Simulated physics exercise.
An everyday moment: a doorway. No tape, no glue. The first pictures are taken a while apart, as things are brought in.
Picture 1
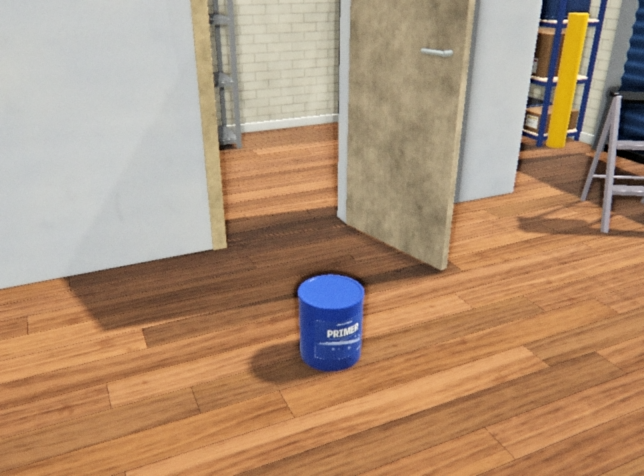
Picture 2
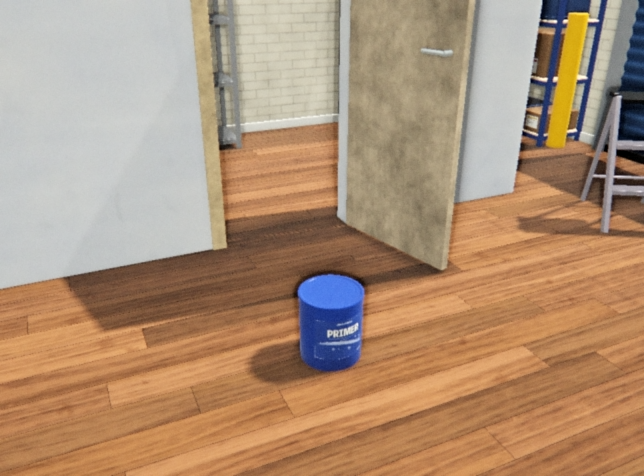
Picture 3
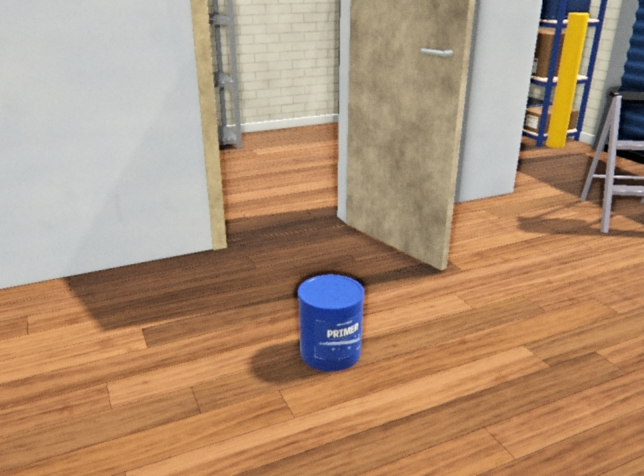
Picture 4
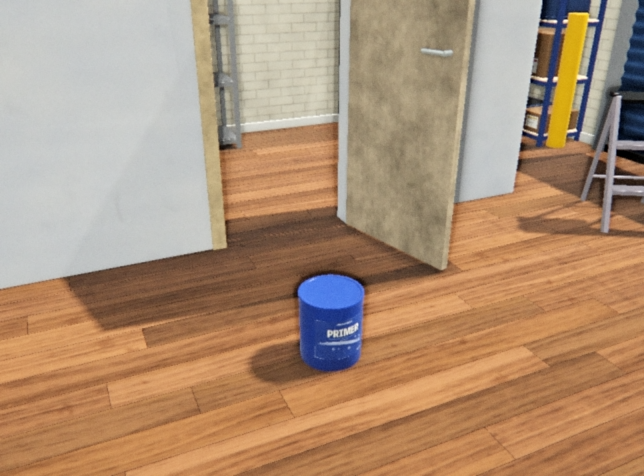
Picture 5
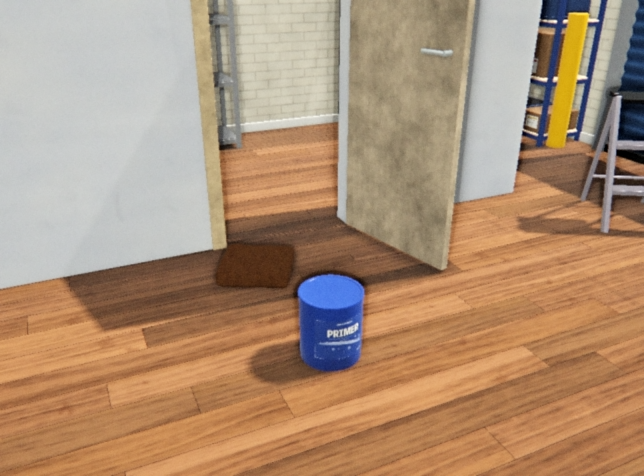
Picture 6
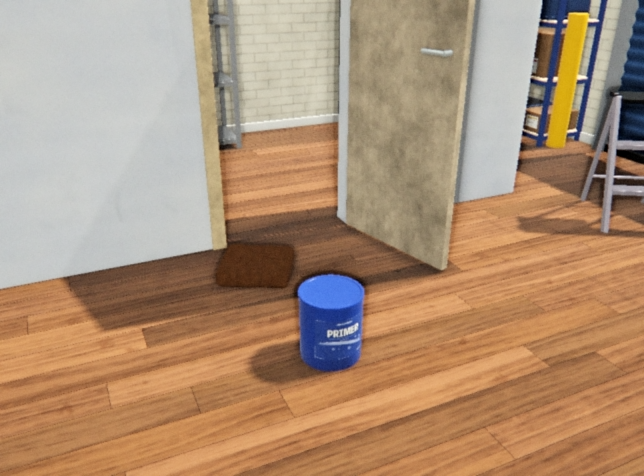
A beige door stands wide open in a pale grey wall, seen from slightly above in a room with a wooden plank floor and white brick behind. A blue pail labelled primer sits on the floor in front of the doorway, with blue shelving, a yellow upright and a stepladder at the right. Nothing moves at first, then a brown cushion appears left of the pail and lies still, the view staying fixed.
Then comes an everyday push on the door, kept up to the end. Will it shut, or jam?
In the end the door shuts.
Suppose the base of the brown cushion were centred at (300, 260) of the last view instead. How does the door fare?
Then it is blocked.
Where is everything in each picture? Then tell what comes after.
Door wide open and still; blue pail (331, 323), in the first frame.
Door wide open and still; blue pail (331, 323), in the second frame.
Door wide open and still; blue pail (331, 323), in the third frame.
Door wide open and still; blue pail (331, 323), in the fourth frame.
Door wide open and still; blue pail (331, 323), in the fifth frame.
Door wide open and still; brown cushion (257, 265); blue pail (331, 323), in the sixth frame.
Then, 1.20 s later than the last frame, open by 71°.
Then, 2.20 s later than the last frame, open by 36°; brown cushion moved a little near (244, 263).
Then, 3.00 s later than the last frame, open by 19°; brown cushion moved about its own width near (210, 261).
When it is over, open by 0°; moved from the start, brown cushion; blue pail as before. End places, in pixels of the last picture, brown cushion near (198, 261).
